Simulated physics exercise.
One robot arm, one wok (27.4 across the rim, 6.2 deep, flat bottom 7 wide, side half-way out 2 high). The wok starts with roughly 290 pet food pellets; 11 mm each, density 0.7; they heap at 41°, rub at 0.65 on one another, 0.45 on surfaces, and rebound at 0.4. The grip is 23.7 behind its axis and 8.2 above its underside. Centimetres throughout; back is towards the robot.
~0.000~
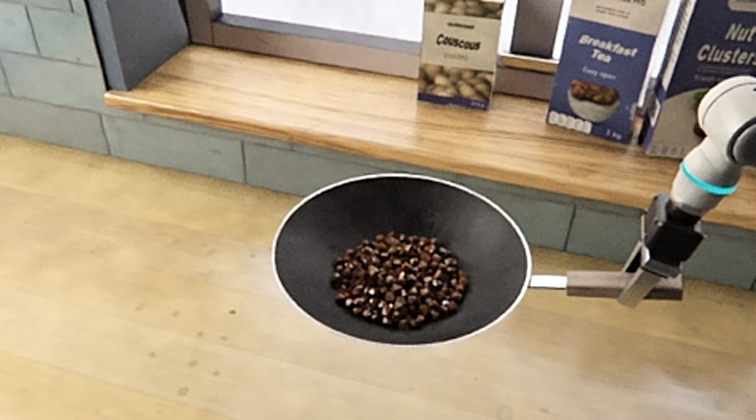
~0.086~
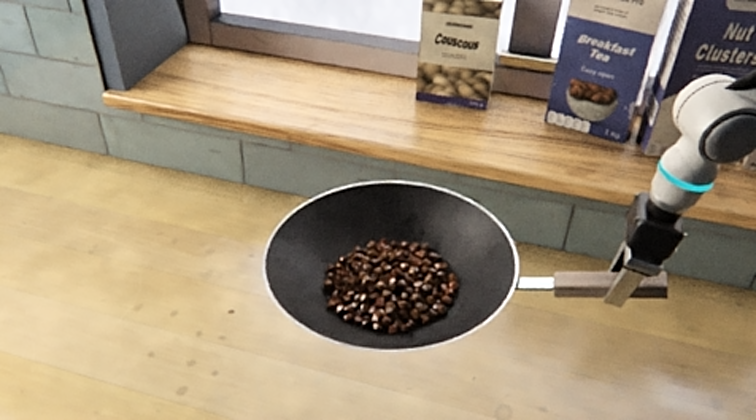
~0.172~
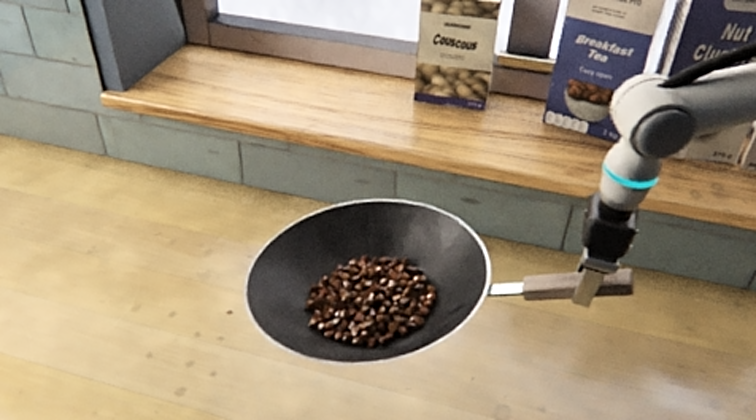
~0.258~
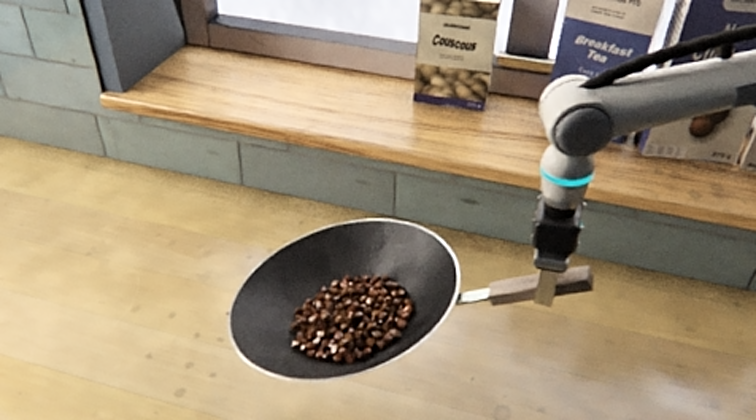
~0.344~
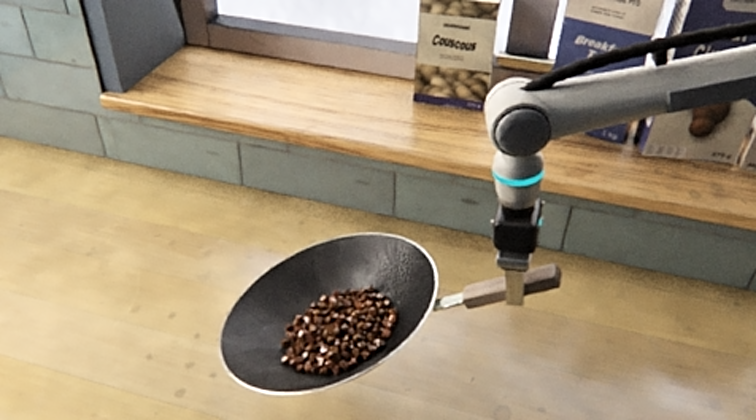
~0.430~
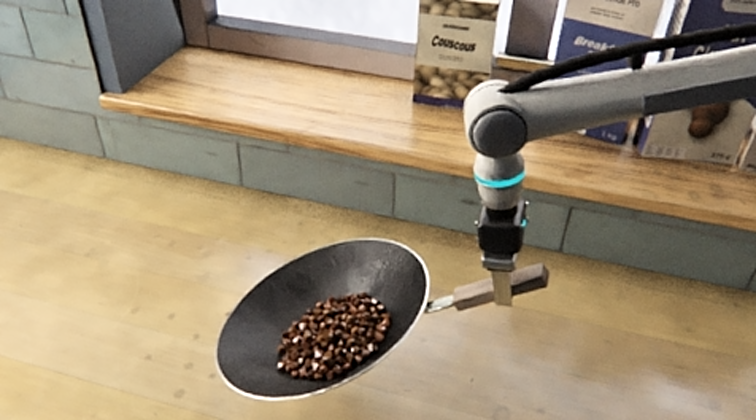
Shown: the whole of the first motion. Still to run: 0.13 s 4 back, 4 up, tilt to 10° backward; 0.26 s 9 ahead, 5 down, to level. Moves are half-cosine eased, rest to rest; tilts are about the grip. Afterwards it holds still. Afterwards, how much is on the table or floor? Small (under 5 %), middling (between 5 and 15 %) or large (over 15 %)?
A small share, under 5 %, ends on the table or floor.
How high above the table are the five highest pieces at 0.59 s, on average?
Some 39 cm.
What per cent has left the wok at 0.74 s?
Some 100 per cent.
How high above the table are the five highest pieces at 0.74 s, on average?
Some 53 cm.
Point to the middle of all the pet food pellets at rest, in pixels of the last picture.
At about (274, 280).
After 0.59 s, tilted 10° backward, highest piece 39 above the table; 292 in the wok, 2 in flight or on a rim.
After 0.74 s, tilted 2° backward, highest piece 54 above the table; 294 in flight or on a rim.
After 1.02 s, level, highest piece 22 above the table; 294 in the wok.
After 2.07 s, level, highest piece 21 above the table; 294 in the wok.
In the end, 294 in the wok. That is 0 % on the table or floor.
